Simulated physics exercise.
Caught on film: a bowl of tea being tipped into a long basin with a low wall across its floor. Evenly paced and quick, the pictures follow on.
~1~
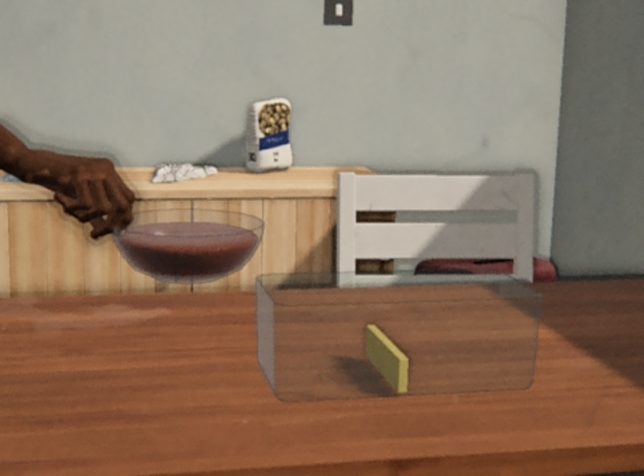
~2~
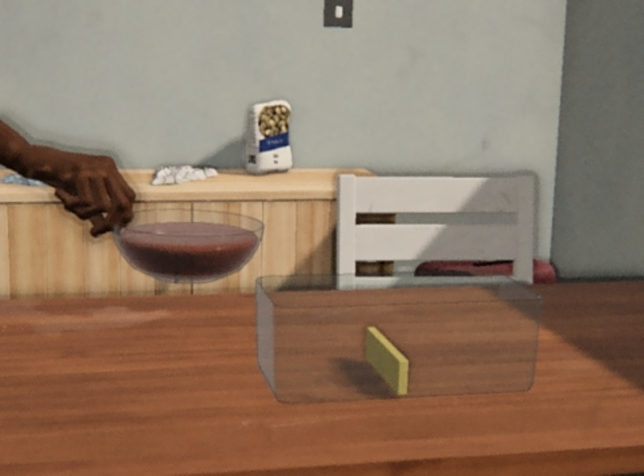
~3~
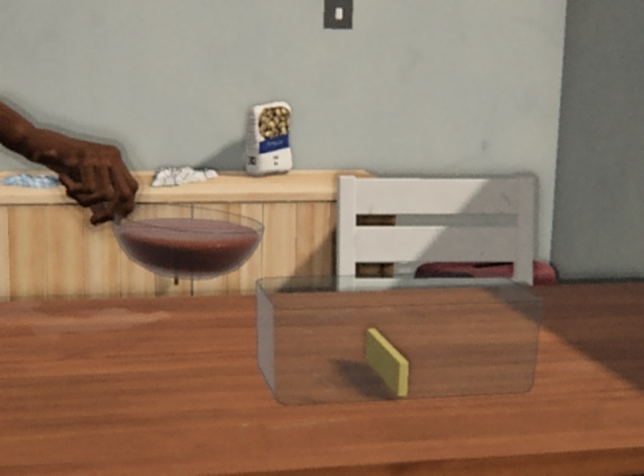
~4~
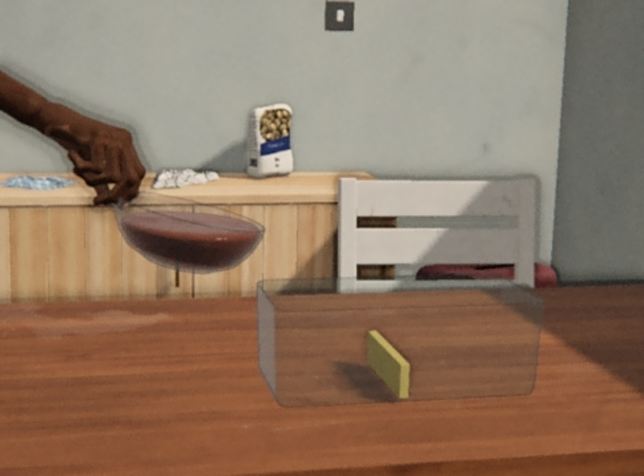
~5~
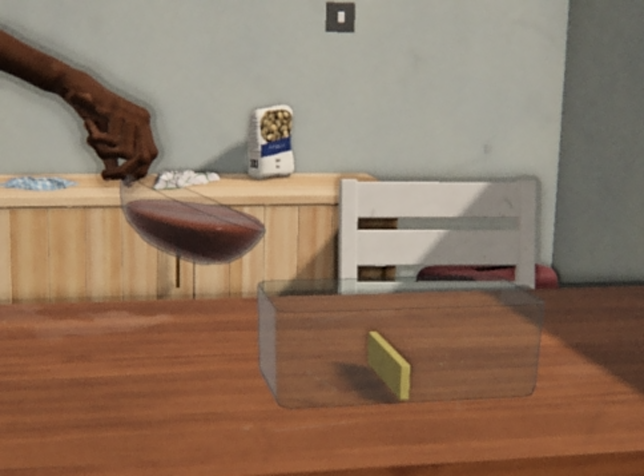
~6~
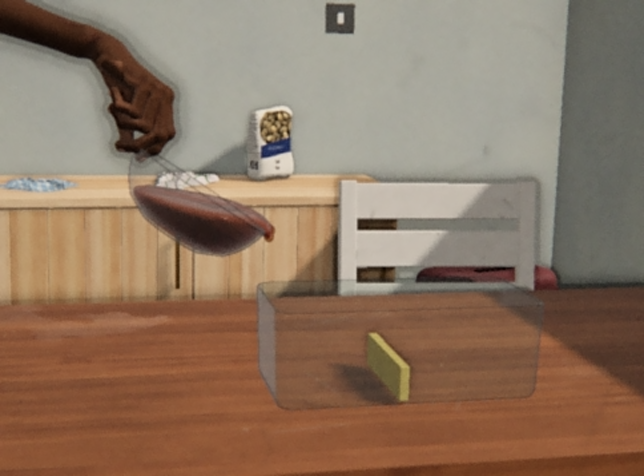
A hand at the left holds a clear bowl of dark reddish liquid level above a wooden table, near a transparent basin with a low yellow wall inside. The hand rises and tilts the bowl steadily down to the right, and the liquid slides toward the lower edge until a little bulges over it.
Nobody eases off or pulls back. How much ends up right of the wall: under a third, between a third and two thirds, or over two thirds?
Once it settles, the part right of the wall is below a third, I'd say.
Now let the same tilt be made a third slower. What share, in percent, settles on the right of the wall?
I'd say close to 10 per cent.
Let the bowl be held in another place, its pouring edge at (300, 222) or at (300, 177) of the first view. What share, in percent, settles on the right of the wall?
55 % and 65 %.
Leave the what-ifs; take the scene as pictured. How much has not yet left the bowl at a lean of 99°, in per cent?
About 10 % remains.
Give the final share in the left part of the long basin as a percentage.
Share approx. 75 %.
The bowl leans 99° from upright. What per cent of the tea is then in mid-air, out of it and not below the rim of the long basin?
Estimated: 60 per cent or thereabouts.
A moment on, the bowl is tipped on its side and 8 per cent is still to pour, 34 is left of the wall and 0 right of it.
Next, the bowl is tipped right over and 0 per cent is still to pour, 82 is left of the wall and 6 right of it.
Then the bowl is tipped right over and 0 per cent is still to pour, 77 is left of the wall and 11 right of it.
Later the bowl is tipped right over and 0 per cent is still to pour, 75 is left of the wall and 14 right of it.
Finally, 75 per cent lies left of the wall, 14 right of it and 11 outside.
